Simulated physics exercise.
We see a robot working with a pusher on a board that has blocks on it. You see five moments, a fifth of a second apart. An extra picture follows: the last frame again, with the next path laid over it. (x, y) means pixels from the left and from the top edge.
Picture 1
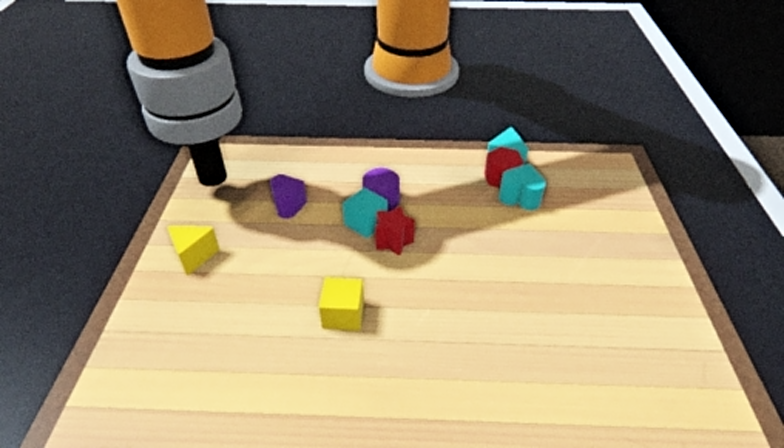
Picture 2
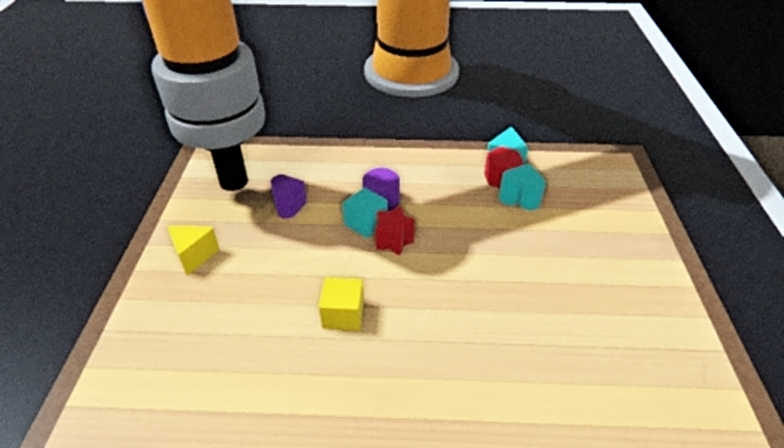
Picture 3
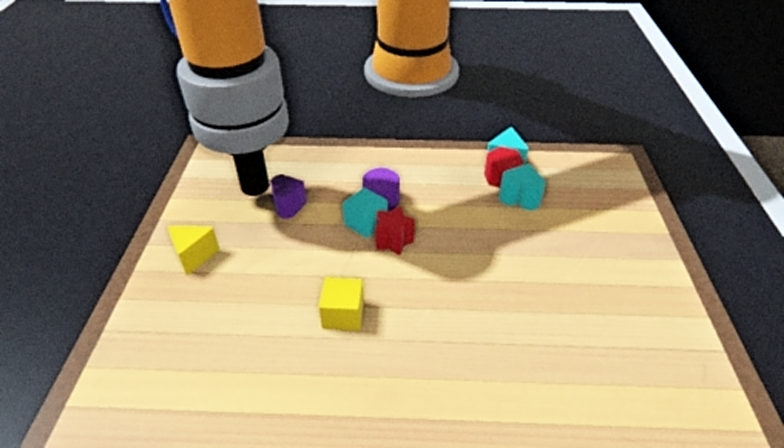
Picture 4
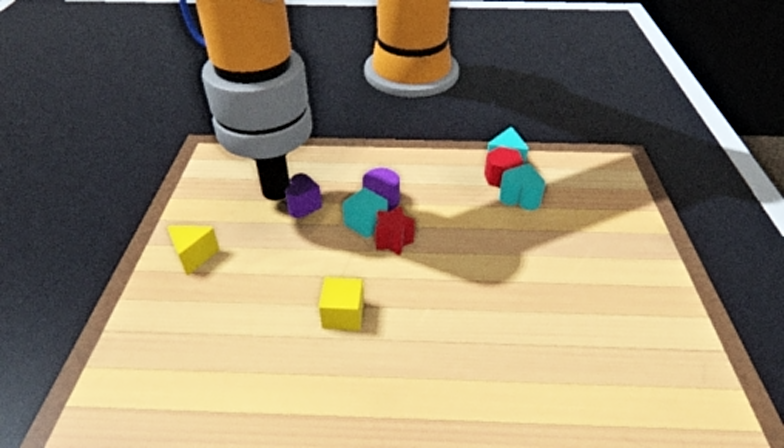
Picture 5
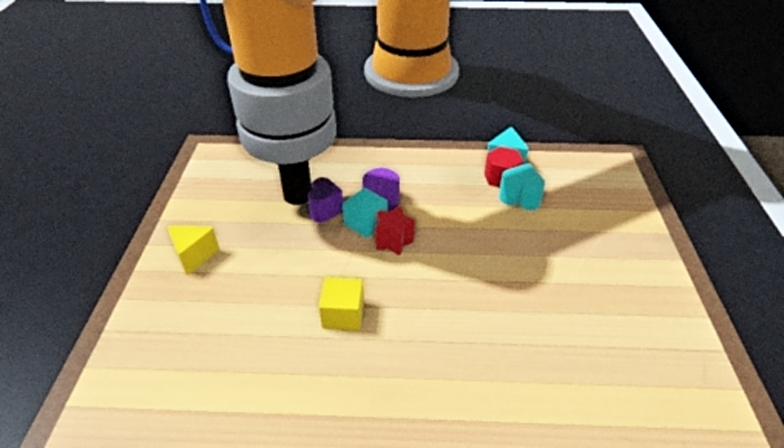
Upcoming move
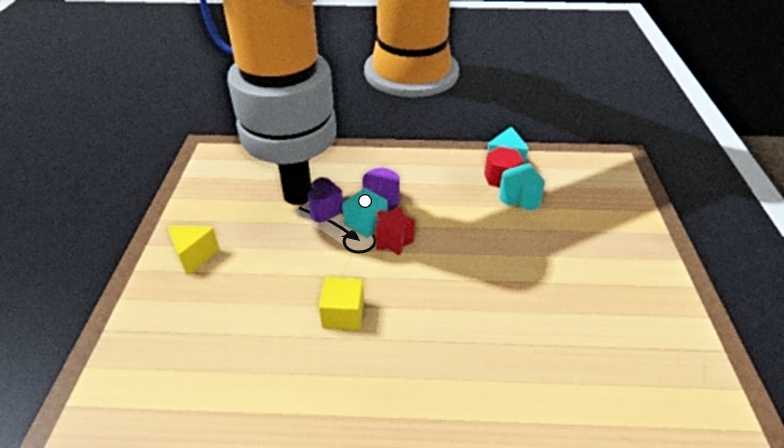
A robot arm with a black pusher moved right across a wooden board, met a purple block and nudged it a short way toward the turquoise, purple and red blocks, while the others stayed put.
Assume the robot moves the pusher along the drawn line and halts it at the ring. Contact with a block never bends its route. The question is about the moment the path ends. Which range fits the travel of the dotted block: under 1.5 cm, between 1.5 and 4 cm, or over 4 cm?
Travels over 4 cm.
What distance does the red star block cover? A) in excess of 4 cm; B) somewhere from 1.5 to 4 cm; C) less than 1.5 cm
Letter B.
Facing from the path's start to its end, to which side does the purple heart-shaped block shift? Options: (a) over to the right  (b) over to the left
(b)
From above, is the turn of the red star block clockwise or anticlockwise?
Looking down, it rotates clockwise.
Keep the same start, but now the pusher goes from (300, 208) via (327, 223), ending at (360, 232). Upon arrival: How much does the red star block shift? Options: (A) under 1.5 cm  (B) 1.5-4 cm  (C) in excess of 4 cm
Choice B: 1.5-4 cm.
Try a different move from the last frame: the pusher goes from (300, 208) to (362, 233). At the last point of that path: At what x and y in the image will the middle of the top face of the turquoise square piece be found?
The answer is (415, 204).
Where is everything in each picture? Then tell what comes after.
Pusher tip (213, 178); block tops, purple heart-shaped block (285, 184); turquoise square piece (365, 201); purple circular block (381, 178); red star block (394, 219), in the first frame.
Pusher (234, 183); blocks unchanged, in the second frame.
Pusher (255, 187); blocks unchanged, in the third frame.
Pusher (277, 192); purple heart-shaped block (301, 184), in the fourth frame.
Pusher (298, 196); purple heart-shaped block (323, 188); turquoise square piece (365, 201); purple circular block (381, 178); red star block (394, 219), in the fifth frame.
Path on the board, from (300, 208) by way of (331, 222) to (360, 241); the dot is on the turquoise square piece.
On the path given first. Halfway along, pusher (331, 210); purple heart-shaped block (357, 196), turned 20° anticlockwise; turquoise square piece (385, 204); purple circular block (384, 178); red star block (409, 224), turned 20° clockwise.
At the end, pusher (359, 229); purple heart-shaped block (374, 202), turned 60° anticlockwise; turquoise square piece (408, 202), turned 30° anticlockwise; purple circular block (385, 178); red star block (423, 224), turned 75° clockwise.
